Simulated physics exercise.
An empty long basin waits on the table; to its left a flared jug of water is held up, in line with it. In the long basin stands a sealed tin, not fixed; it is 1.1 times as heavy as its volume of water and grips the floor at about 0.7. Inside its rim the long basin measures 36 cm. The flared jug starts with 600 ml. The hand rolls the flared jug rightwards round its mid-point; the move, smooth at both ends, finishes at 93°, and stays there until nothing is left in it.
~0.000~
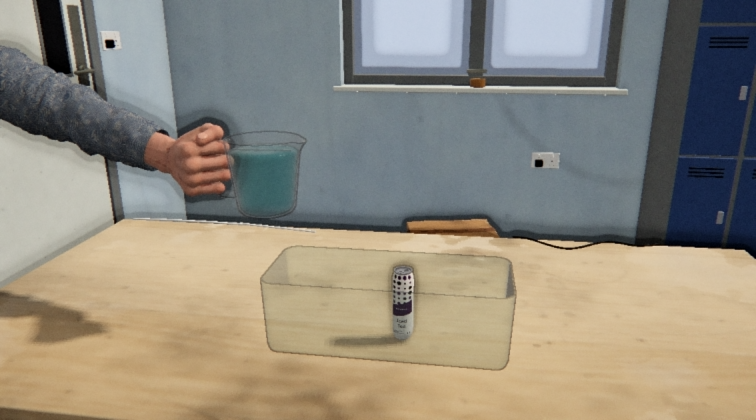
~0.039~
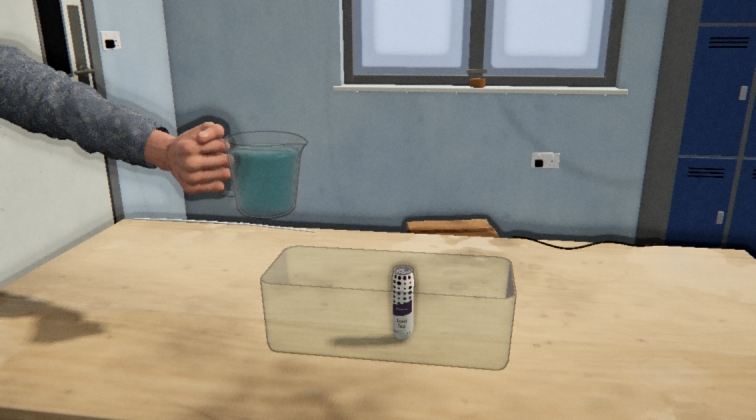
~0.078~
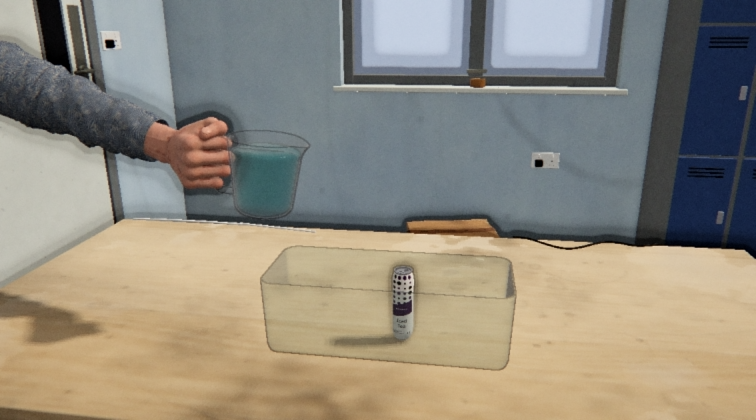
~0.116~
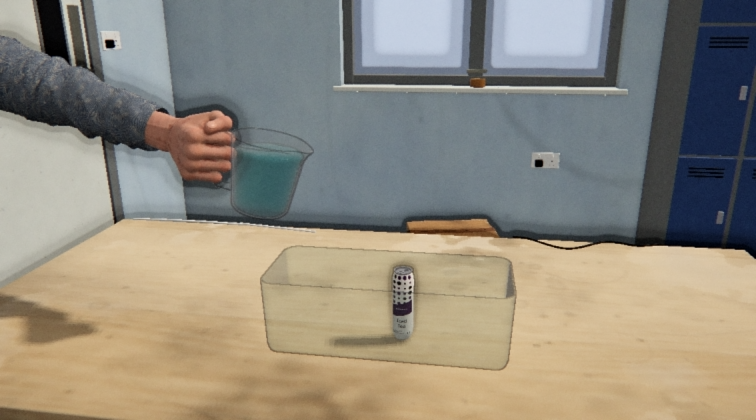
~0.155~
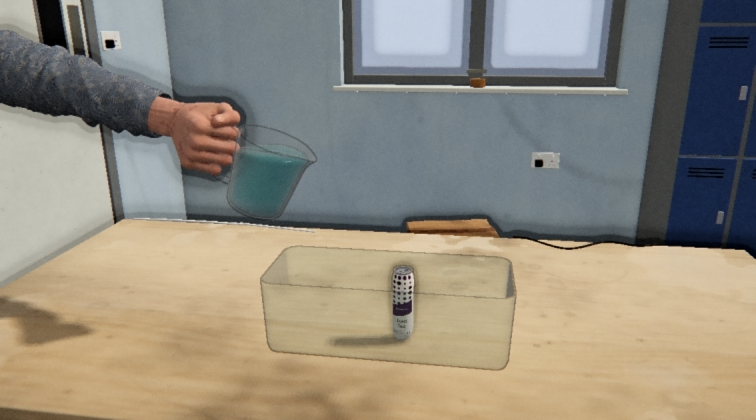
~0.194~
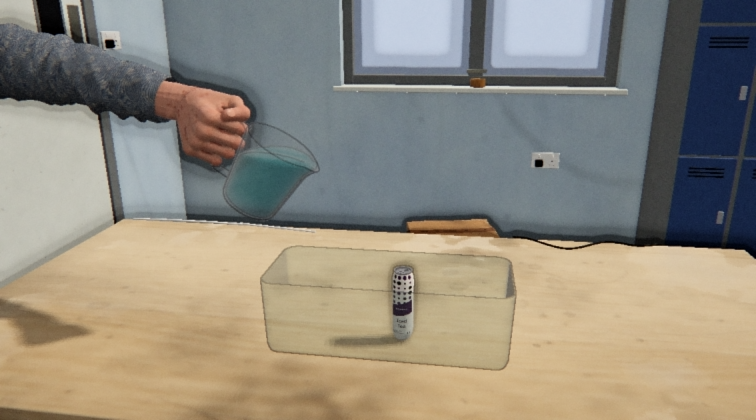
On a wooden table stands a clear basin while a hand tilts a water jug rightwards.
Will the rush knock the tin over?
It stays up.
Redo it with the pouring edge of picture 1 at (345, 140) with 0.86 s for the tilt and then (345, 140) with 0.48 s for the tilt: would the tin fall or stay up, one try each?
First it falls; then it goes over.
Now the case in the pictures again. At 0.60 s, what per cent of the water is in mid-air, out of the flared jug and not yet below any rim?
Near 20 in a hundred.
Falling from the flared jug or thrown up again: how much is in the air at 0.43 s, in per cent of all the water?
Some 32 per cent.
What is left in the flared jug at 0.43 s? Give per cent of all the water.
About 54 per cent.
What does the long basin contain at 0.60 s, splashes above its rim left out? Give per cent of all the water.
Near 62 in a hundred.
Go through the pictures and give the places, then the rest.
In the first frame, it leans 0°; its right rim is at (306, 141); the water meets the walls at (232, 148) and (299, 150); the long basin's rim runs from (274, 264) to (513, 278); the tin's top is at (403, 273).
In the second frame, it leans 2°; its right rim is at (307, 142); the water meets the walls at (233, 147) and (300, 151).
In the third frame, it leans 6°; its right rim is at (310, 146); the water meets the walls at (234, 145) and (301, 153).
In the fourth frame, it leans 13°; its right rim is at (313, 152); the water meets the walls at (237, 145) and (305, 155).
In the fifth frame, it leans 22°; its right rim is at (317, 160); the water meets the walls at (241, 147) and (311, 158).
In the sixth frame, it leans 33°; its right rim is at (319, 170); the water meets the walls at (238, 160) and (317, 163).
After 0.43 s the tilt is 91° and 53 per cent is still to pour; the tin stands where it began.
After 0.60 s the tilt is 93° and 18 per cent is still to pour; the tin stands where it began.
After 0.78 s the tilt is 93° and 6 per cent is still to pour; the tin stands where it began.
After 0.98 s the tilt is 93° and 1 per cent is still to pour; the tin stands where it began.
In the end the tin stands where it began.
